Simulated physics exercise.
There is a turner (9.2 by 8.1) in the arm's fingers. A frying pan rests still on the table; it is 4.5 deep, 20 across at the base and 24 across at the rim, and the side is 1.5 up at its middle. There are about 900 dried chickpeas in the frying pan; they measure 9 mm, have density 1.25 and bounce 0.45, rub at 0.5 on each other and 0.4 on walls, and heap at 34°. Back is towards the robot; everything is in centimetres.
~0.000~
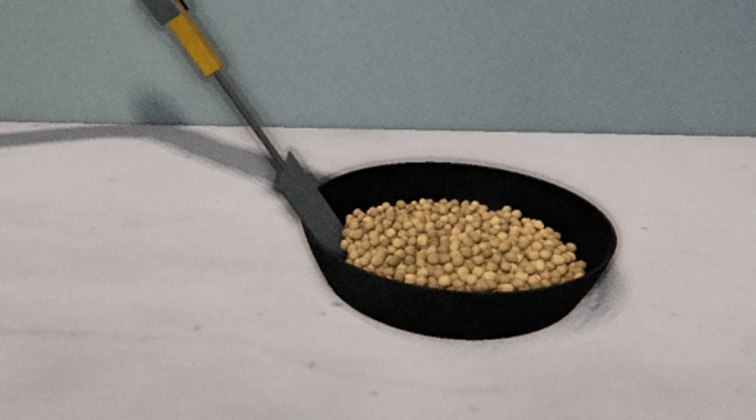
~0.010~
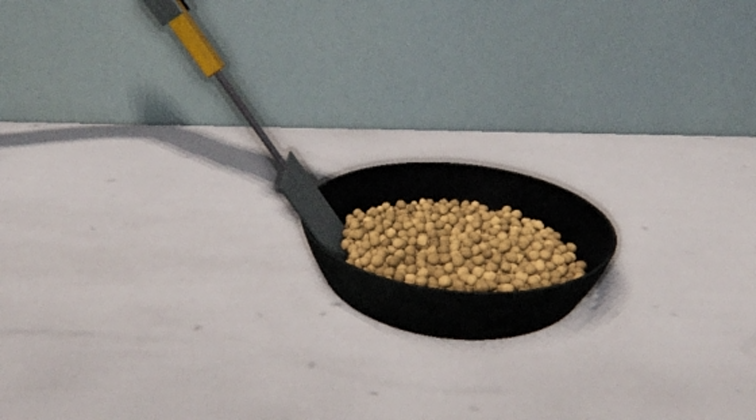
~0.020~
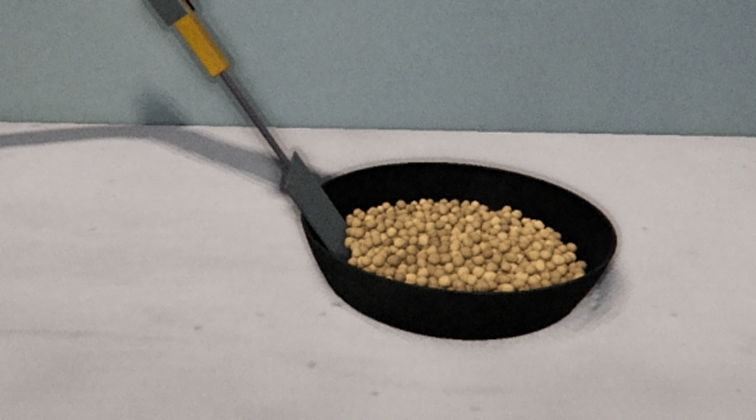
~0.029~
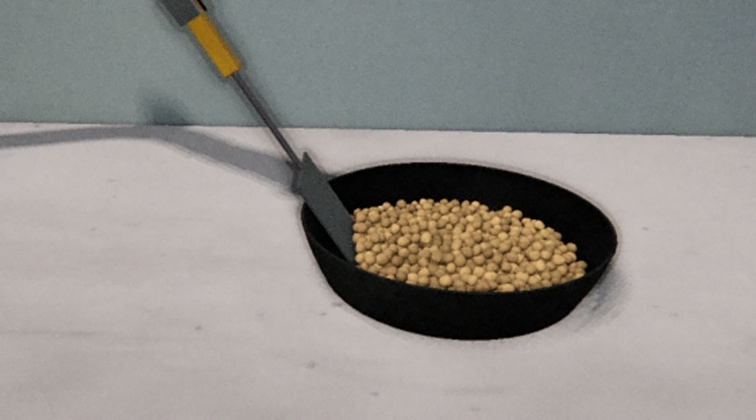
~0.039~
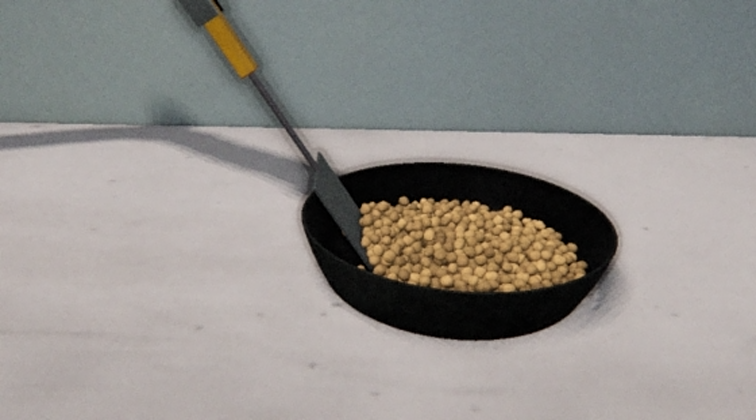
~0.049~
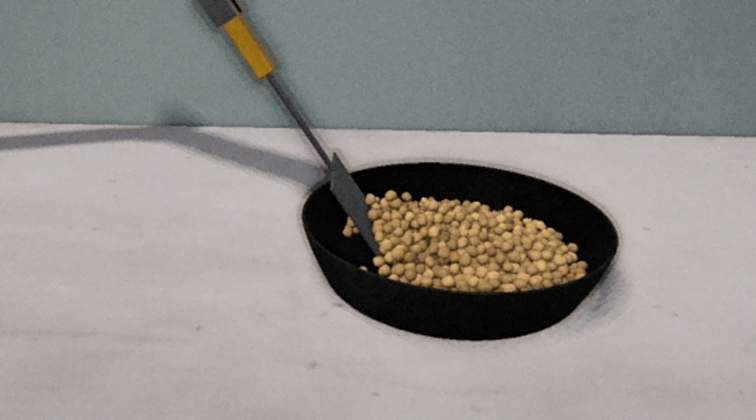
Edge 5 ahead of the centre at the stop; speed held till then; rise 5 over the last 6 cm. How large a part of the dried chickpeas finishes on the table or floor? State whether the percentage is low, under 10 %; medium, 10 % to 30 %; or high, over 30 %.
The percentage is medium.
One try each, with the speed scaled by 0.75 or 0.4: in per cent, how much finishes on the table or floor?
First try around 10 %, second try around 0 %.
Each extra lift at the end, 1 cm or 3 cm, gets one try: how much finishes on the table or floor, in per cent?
You'd get some 10 per cent with the first setting and some 15 per cent with the second.
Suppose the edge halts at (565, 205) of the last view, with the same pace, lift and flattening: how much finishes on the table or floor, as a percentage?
Roughly 25 per cent.
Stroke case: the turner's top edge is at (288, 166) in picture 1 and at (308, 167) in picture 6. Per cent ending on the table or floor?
About 0 per cent.
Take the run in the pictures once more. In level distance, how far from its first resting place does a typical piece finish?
It comes to some 2 cm.
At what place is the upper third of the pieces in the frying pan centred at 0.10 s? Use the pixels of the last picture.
It is centred close to (471, 224).
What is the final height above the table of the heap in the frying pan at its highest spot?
It reaches around 4.0 cm.
After 0.07 s, sloping 57°, highest piece 7 above the table; 900 in the frying pan.
After 0.10 s, sloping 57°, highest piece 8 above the table; 900 in the frying pan.
After 0.31 s, sloping 57°, highest piece 6 above the table; 744 in the frying pan, 127 on the table or floor, 29 on the blade or in flight.
After 1.36 s, sloping 57°, highest piece 4 above the table; 744 in the frying pan, 156 on the table or floor.
At rest, 744 in the frying pan, 156 on the table or floor. That is 17 % on the table or floor.
